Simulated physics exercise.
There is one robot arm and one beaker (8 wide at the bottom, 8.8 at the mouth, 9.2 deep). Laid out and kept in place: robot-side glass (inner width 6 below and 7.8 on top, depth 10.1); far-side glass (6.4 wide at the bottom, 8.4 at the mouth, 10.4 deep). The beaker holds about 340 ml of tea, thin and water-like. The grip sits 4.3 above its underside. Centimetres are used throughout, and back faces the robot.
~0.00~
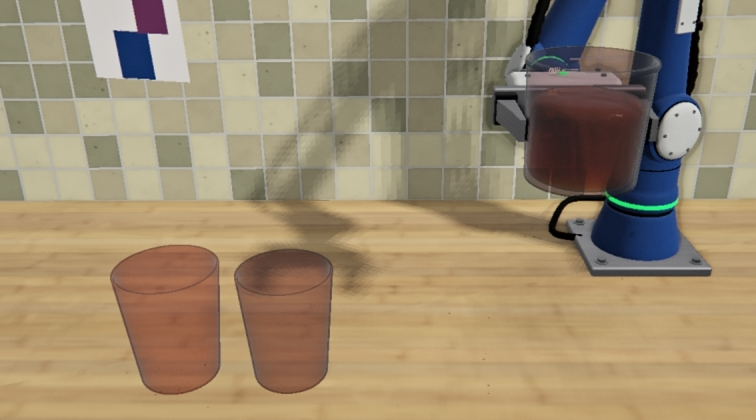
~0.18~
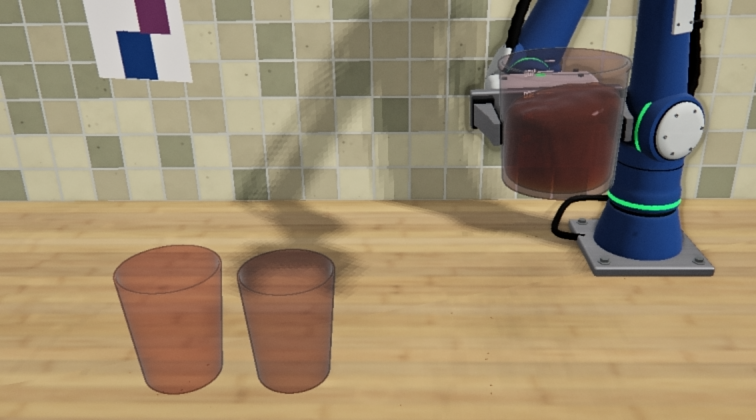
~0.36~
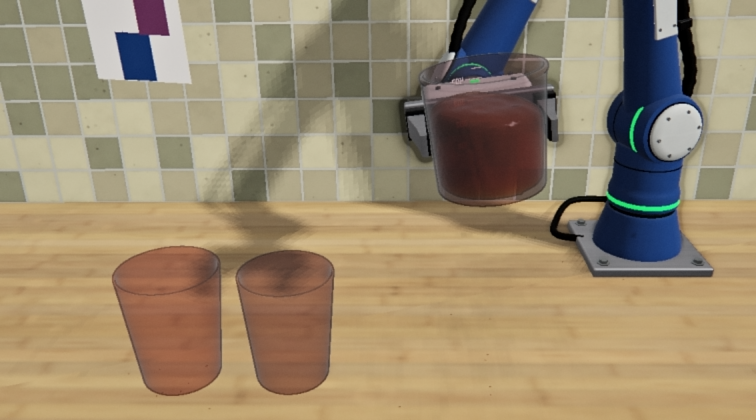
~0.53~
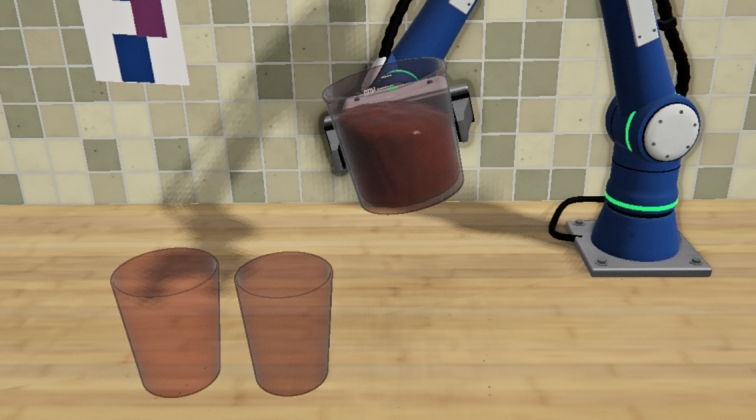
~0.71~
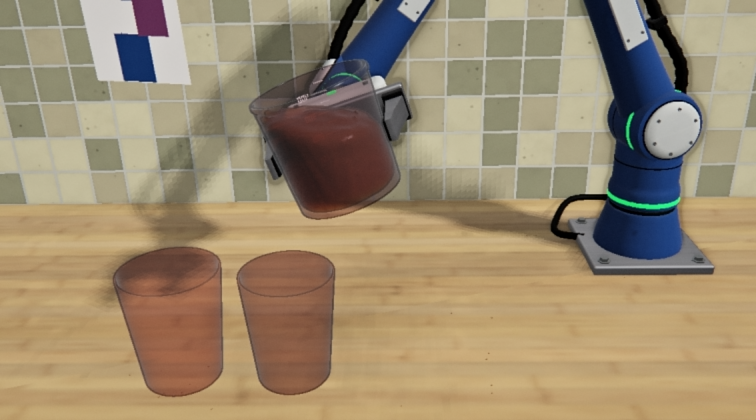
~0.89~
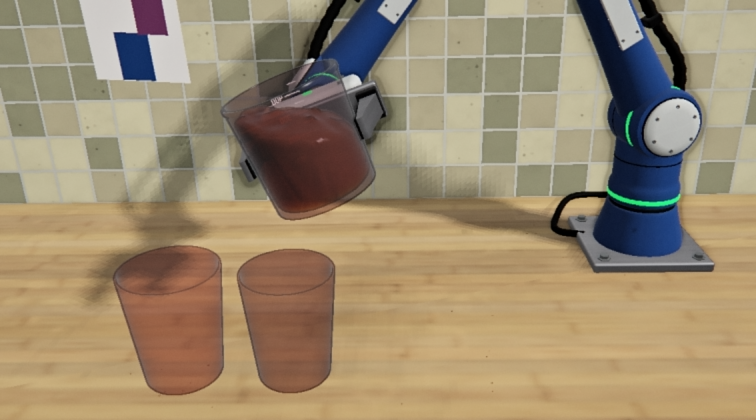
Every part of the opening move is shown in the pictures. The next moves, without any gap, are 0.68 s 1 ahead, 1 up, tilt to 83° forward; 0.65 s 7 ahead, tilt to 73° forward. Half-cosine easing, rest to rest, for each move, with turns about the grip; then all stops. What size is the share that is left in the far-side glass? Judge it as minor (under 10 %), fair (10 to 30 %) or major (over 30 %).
Major.
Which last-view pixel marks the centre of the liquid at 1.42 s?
(264, 171).
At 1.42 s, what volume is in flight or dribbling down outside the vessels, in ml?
Volume outside the vessels: Near 35 ml.
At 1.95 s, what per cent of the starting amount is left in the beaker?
Share still held: Near 25 %.
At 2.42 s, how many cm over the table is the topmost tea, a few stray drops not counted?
It gets up to close to 20 centimetres, I'd say.
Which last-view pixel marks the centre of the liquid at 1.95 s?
Around (187, 281).
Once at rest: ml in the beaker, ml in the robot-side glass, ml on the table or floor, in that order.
Roughly 60, 0, 60 ml.
By 1.42 s, tilted 76° forward, liquid up to 24 above the table; 280 ml in the beaker, 30 ml in the far-side glass, 35 ml in the air or running down outside.
By 1.95 s, tilted 77° forward, liquid up to 30 above the table; 205 ml in the far-side glass, 90 ml in the beaker, 10 ml on the table or floor, 35 ml in the air or running down outside.
By 2.42 s, tilted 73° forward, liquid up to 20 above the table; 210 ml in the far-side glass, 65 ml on the table or floor, 65 ml in the beaker.
By 3.22 s, tilted 73° forward, liquid up to 20 above the table; 215 ml in the far-side glass, 65 ml on the table or floor, 65 ml in the beaker.
Final state, 215 ml in the far-side glass, 65 ml on the table or floor, 65 ml in the beaker. That is 62 % in the far-side glass.
